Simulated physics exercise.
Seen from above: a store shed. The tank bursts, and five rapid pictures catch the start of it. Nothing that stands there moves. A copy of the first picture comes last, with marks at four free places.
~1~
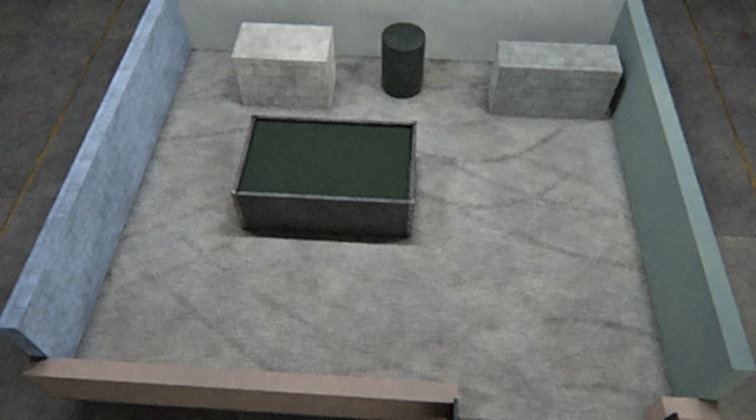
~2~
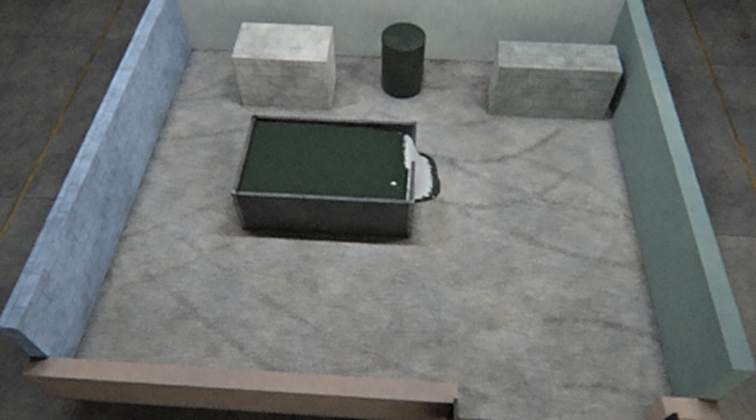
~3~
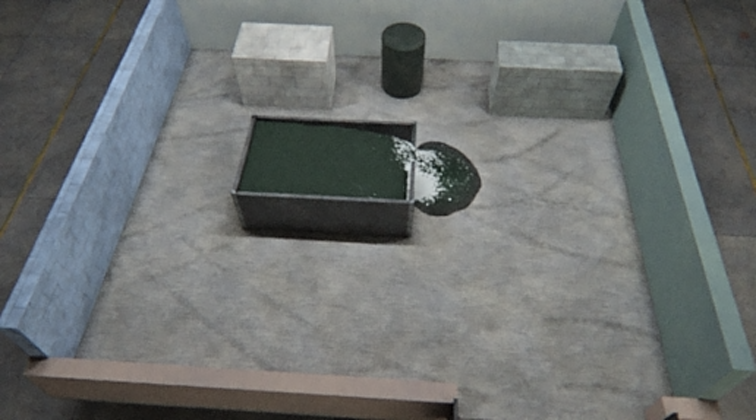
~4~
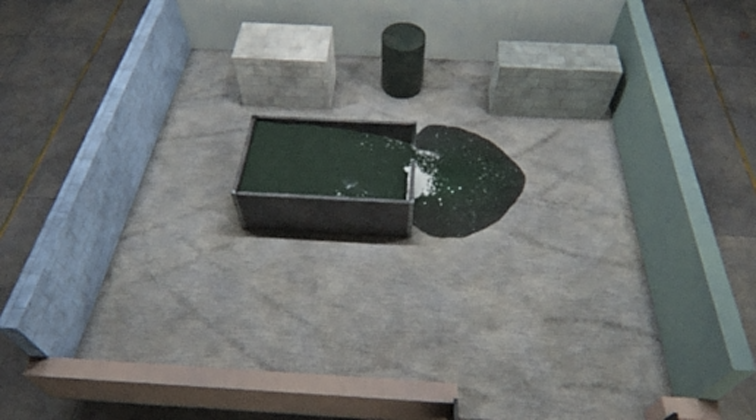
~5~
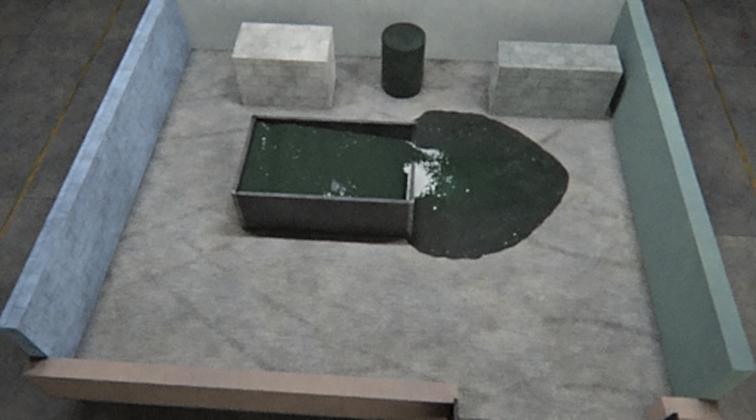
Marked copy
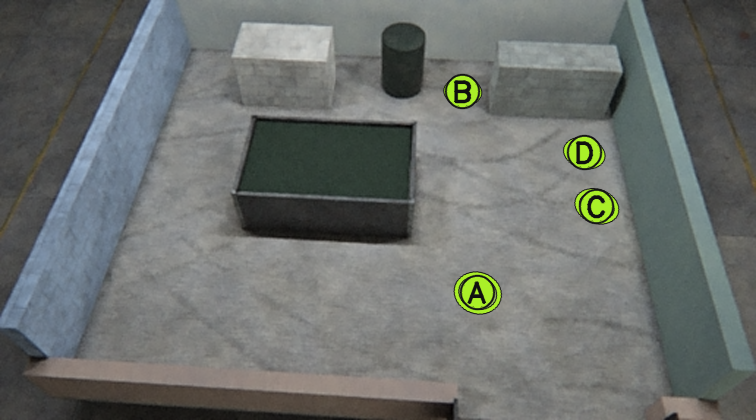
Dark green water pours from the right side of a tank and spreads across the floor.
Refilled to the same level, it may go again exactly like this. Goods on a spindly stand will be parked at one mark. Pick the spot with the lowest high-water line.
The best spot is A.
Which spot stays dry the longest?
The answer is A.
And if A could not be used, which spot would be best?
B it is.
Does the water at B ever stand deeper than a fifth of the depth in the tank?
No.
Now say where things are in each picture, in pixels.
Tank full, its middle at (329, 160); open gate at (556, 394), in the first picture.
In the second picture, 1 % of the ground under water, visible out to (422, 156).
In the third picture, 3 % of the ground under water, visible out to (474, 187).
In the fourth picture, 7 % of the ground under water, visible out to (518, 175).
In the fifth picture, 13 % of the ground under water, visible out to (558, 168).
In lime, A at (477, 292); B at (462, 91); C at (596, 206); D at (584, 152).
For spot A, the water peaks at about 4 % of the depth that stood in the tank.
For spot B, the water peaks at about 11 % of the depth that stood in the tank.
For spot C, the water peaks at about 37 % of the depth that stood in the tank.
For spot D, the water peaks at about 45 % of the depth that stood in the tank.
